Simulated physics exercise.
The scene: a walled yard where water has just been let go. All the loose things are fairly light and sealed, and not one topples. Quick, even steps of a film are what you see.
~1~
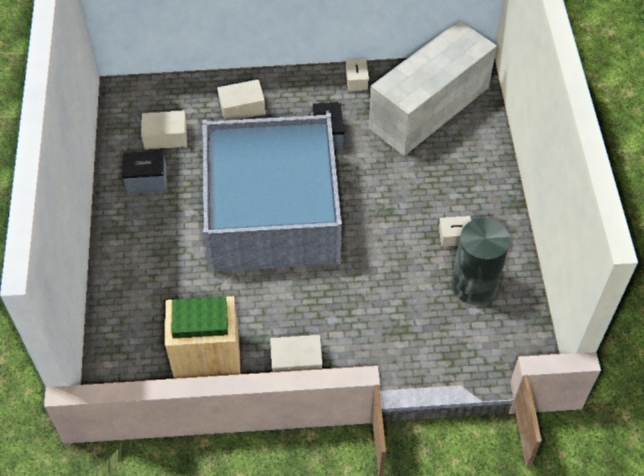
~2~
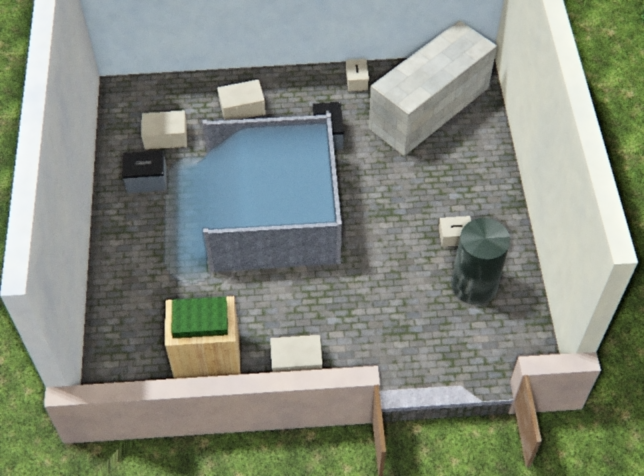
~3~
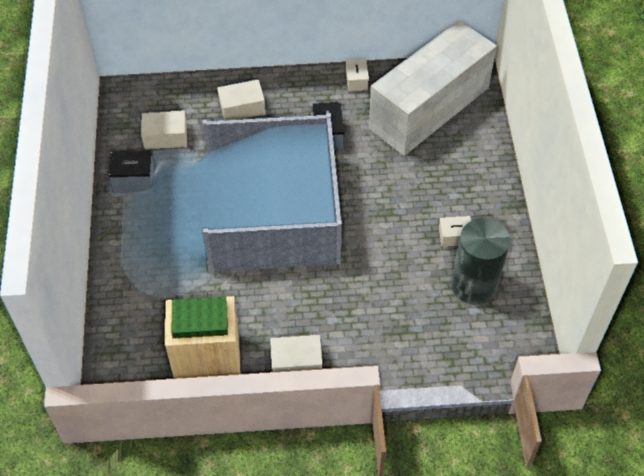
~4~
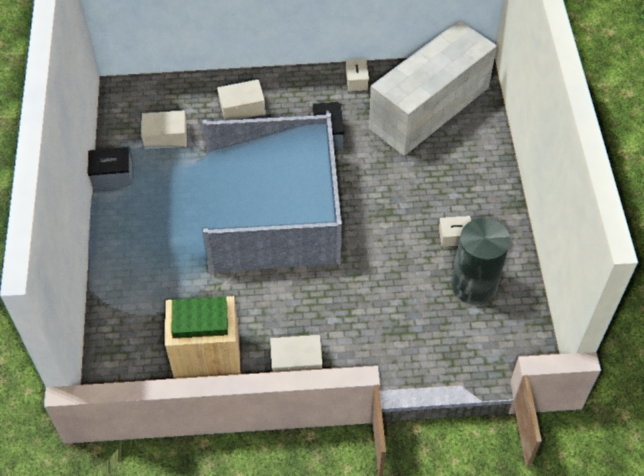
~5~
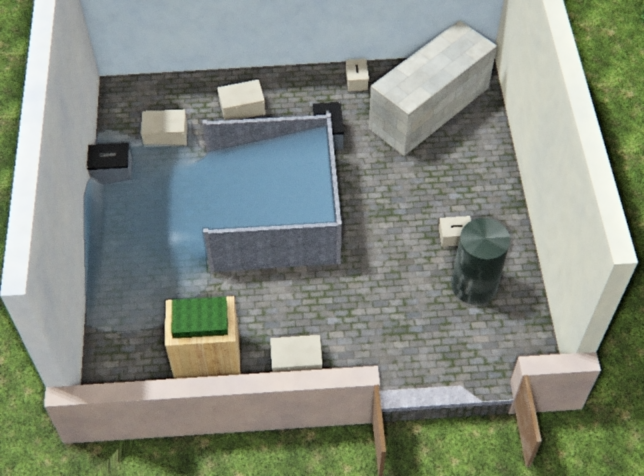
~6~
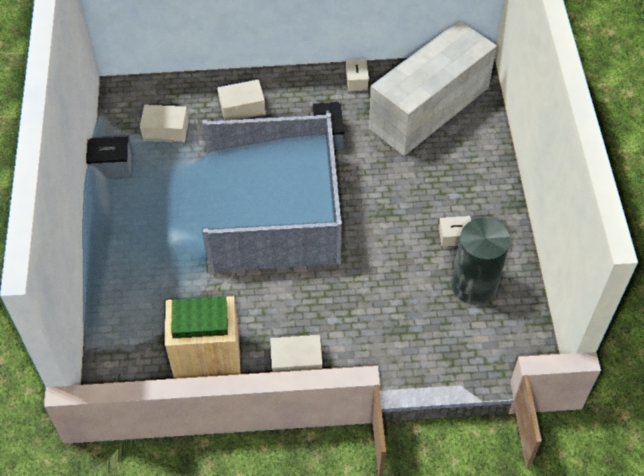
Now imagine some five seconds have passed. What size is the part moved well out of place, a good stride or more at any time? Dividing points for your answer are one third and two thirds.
Answer: A share of two thirds or more.
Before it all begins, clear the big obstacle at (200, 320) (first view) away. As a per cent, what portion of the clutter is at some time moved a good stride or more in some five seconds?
I'd say near 100 out of every hundred.
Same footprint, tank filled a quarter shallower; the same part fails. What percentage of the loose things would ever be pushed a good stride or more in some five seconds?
Roughly 90 %.
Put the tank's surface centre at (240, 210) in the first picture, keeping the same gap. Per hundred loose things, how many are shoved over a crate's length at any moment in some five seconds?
Roughly 90 per cent.
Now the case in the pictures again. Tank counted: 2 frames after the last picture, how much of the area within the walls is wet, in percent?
About 30 in a hundred.
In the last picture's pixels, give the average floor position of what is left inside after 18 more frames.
The average sits close to (354, 155).
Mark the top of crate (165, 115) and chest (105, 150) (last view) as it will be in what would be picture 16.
Estimated: (202, 89); (150, 50).
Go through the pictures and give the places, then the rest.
In the first frame, a chest at (143, 163) rests on the ground; a crate at (163, 123), on the bottom; 0 of 7 have shifted.
In the second frame, a chest at (143, 163), on the bottom; a crate at (163, 123) rests on the ground; 0 of 7 have shifted.
In the third frame, a chest at (130, 163) rests on the ground, close to its start; a crate at (163, 123), on the bottom; 1 of 7 have shifted.
In the fourth frame, a chest at (108, 160) rests on the ground, a stride from its start; a crate at (163, 123) rests on the ground; 1 of 7 have shifted.
In the fifth frame, a chest at (108, 155) floats, a stride from its start; a crate at (163, 121) rests on the ground, close to its start; 1 of 7 have shifted.
In the sixth frame, a chest at (107, 149), afloat, a stride from its start; a crate at (163, 117) rests on the ground, close to its start; 2 of 7 have shifted.
A moment on, 1 of 7 are well off their spots; 1 afloat.
Next, 2 of 7 are well off their spots; 1 afloat.
Later, 5 of 7 are well off their spots; 4 afloat.
In the end, 6 of 7 are well off their spots, and 6 have been at some point; 5 afloat.
